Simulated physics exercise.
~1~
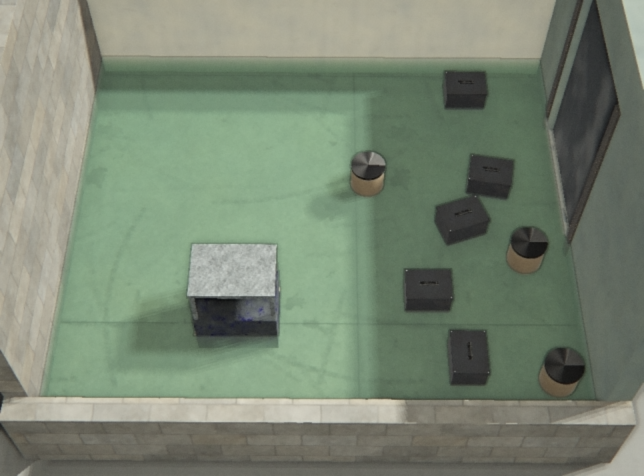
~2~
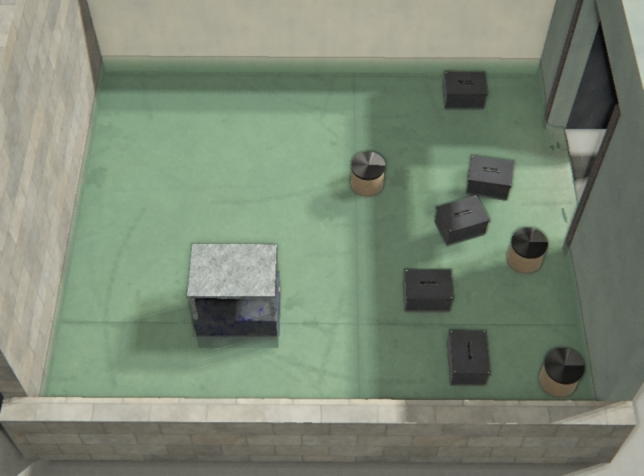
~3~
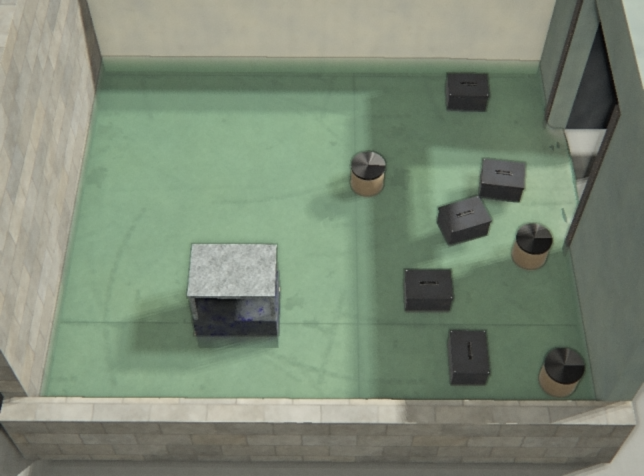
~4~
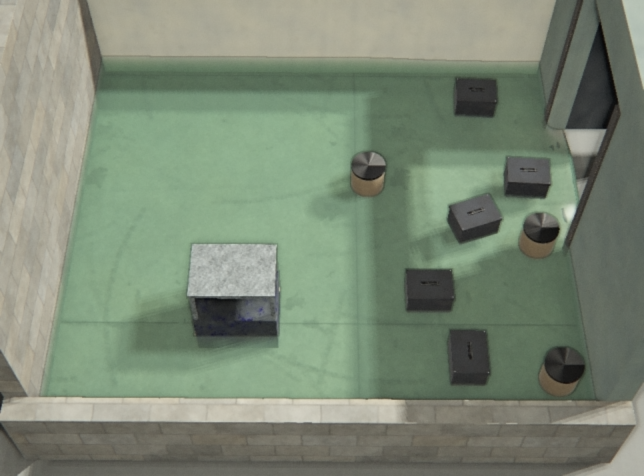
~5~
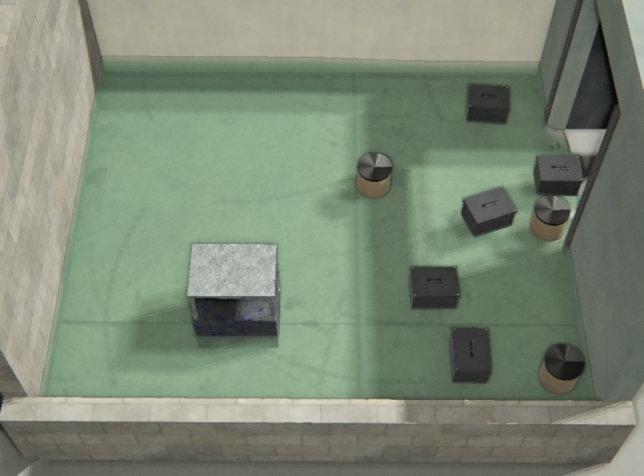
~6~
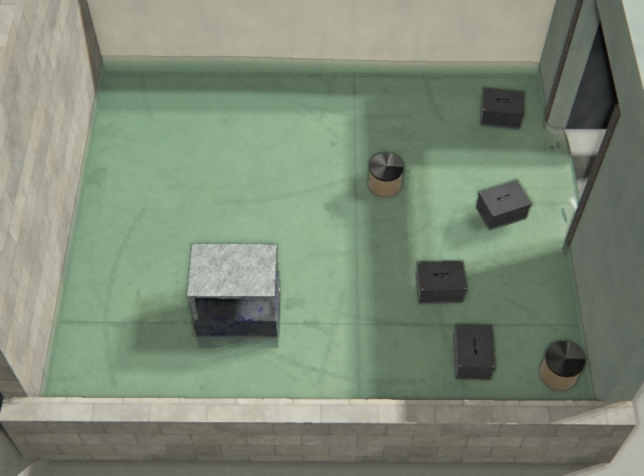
Dark boxes and round-topped drums drifting right across a green flooded floor, two slipping out of view at an opened side doorway.
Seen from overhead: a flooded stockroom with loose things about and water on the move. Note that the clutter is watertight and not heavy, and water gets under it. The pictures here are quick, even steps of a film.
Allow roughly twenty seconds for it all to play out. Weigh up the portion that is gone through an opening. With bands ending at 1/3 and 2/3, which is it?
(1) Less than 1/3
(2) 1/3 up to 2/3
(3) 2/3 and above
2/3 and above.
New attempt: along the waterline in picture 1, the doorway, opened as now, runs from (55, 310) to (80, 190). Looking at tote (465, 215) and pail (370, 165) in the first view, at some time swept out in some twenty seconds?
Remains, then exits.
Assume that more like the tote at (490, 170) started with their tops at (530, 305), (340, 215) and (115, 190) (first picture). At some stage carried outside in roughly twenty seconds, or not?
In order, the first is escaping, the second escaping, the third never leaving.
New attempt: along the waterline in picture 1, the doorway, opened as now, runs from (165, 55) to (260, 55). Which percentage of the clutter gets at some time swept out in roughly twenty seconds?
That would be around 20 %.
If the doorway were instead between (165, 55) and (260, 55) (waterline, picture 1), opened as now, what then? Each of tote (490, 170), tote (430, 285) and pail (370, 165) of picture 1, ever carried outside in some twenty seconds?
Item one never gets out, item two never gets out, item three leaves at some point.
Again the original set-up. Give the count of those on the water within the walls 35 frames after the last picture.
I count 0.
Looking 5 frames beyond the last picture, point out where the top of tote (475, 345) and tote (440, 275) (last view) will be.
Close to (504, 330) and (488, 247).
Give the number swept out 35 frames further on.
I get 8.
A moment on, 4 of 8 are out; 4 afloat.
Next, 6 of 8 are out; 2 afloat.
Later, 8 of 8 are out; 0 afloat.
In the end, 8 of 8 are out; 0 afloat.
